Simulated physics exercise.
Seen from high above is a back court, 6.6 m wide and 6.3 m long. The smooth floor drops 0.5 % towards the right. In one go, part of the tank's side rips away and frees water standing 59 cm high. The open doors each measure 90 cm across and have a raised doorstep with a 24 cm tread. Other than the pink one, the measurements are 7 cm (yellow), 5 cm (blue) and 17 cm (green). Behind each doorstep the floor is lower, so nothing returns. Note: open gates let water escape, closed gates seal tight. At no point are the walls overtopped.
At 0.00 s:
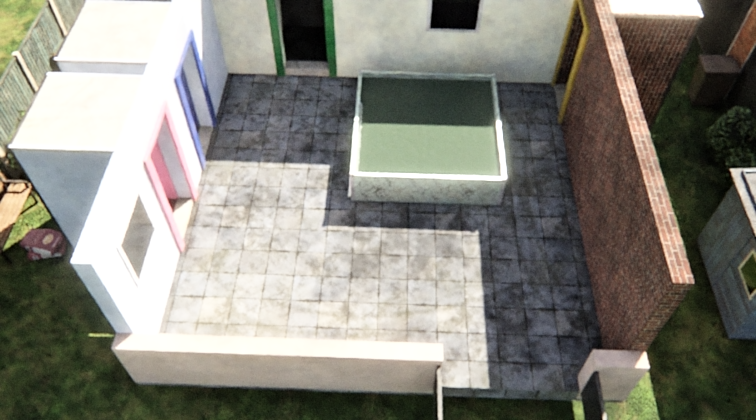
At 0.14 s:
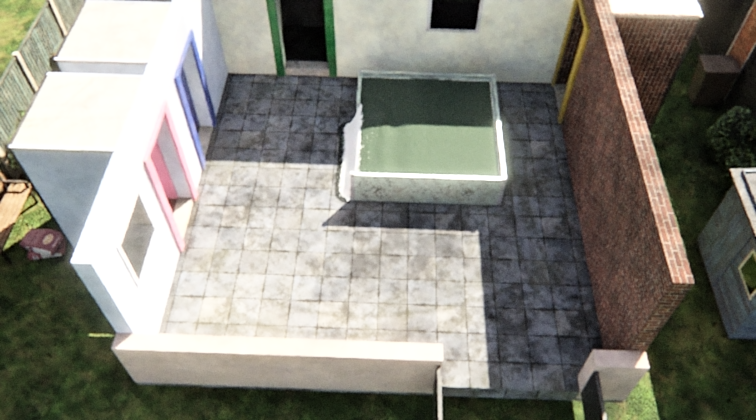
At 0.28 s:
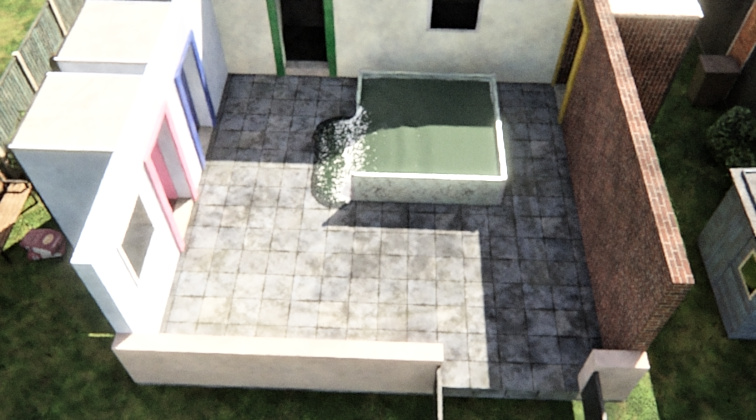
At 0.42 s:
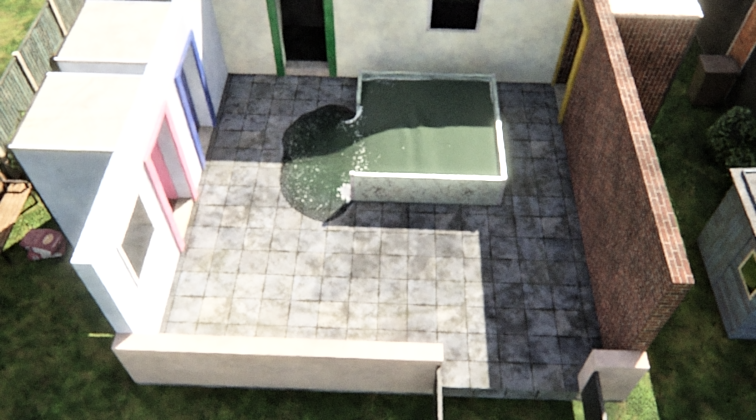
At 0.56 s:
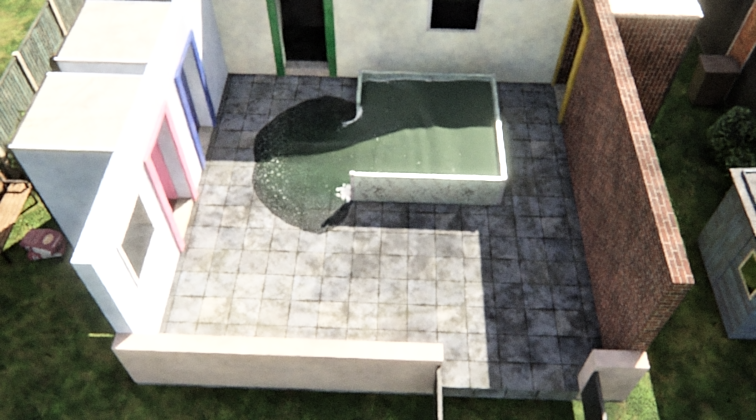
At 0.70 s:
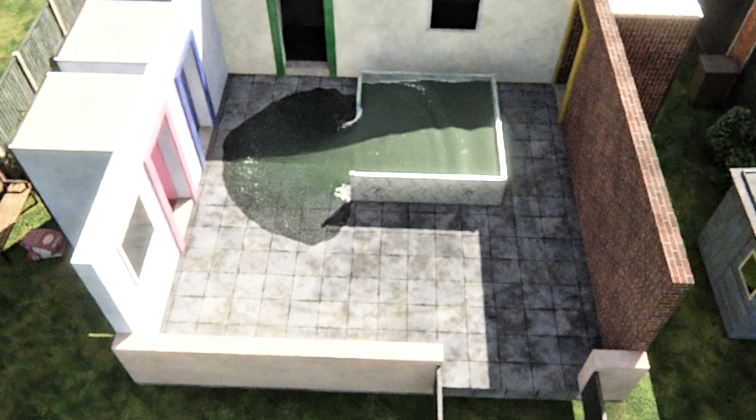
The clip shows a paved courtyard from above, with a raised tank of green water whose left side breaks open; water pours through the gap and spreads leftward across the paving in a widening dark patch.
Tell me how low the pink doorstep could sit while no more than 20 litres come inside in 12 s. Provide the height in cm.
At least 21 cm or so.
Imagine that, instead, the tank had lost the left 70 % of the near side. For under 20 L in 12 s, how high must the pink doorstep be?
With that break, close to 5.5 cm.
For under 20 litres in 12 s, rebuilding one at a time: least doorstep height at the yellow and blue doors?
About 9.5 cm at yellow and 29 cm at blue.
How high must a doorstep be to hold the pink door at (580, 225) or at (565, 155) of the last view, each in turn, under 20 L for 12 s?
About 6.0 cm for the first and 7.0 cm for the second.
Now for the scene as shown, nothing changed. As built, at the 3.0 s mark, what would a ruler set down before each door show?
Centimetres: Yellow = 0, blue = 26, pink = 23, green = 8.
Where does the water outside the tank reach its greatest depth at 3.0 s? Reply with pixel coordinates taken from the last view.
At about pixel (155, 348).
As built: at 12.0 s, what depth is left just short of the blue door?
Roughly 6.5 cm deep.
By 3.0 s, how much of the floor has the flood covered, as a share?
Approximately 40 %.
After 1.4 s water covers 30 % of the floor, deepest (34 cm) near (202, 172); 17 cm at the pink door, 0 litres in over its 11 cm doorstep.
After 3.0 s water covers 40 % of the floor, deepest (36 cm) near (155, 348); 23 cm at the pink door, 81 litres in over its 11 cm doorstep.
After 12.0 s water covers 100 % of the floor, deepest (12 cm) near (497, 99); 7 cm at the pink door, 136 litres in over its 11 cm doorstep.
At the pink door as built, the water arrived by 1.2 s and peaked near 26 cm at 2.6 s.
With a doorstep of 17.5 cm, 46 litres would have come in within the 12 s; with 23.5 cm, 9 litres. So under 20 litres takes about 21 cm.
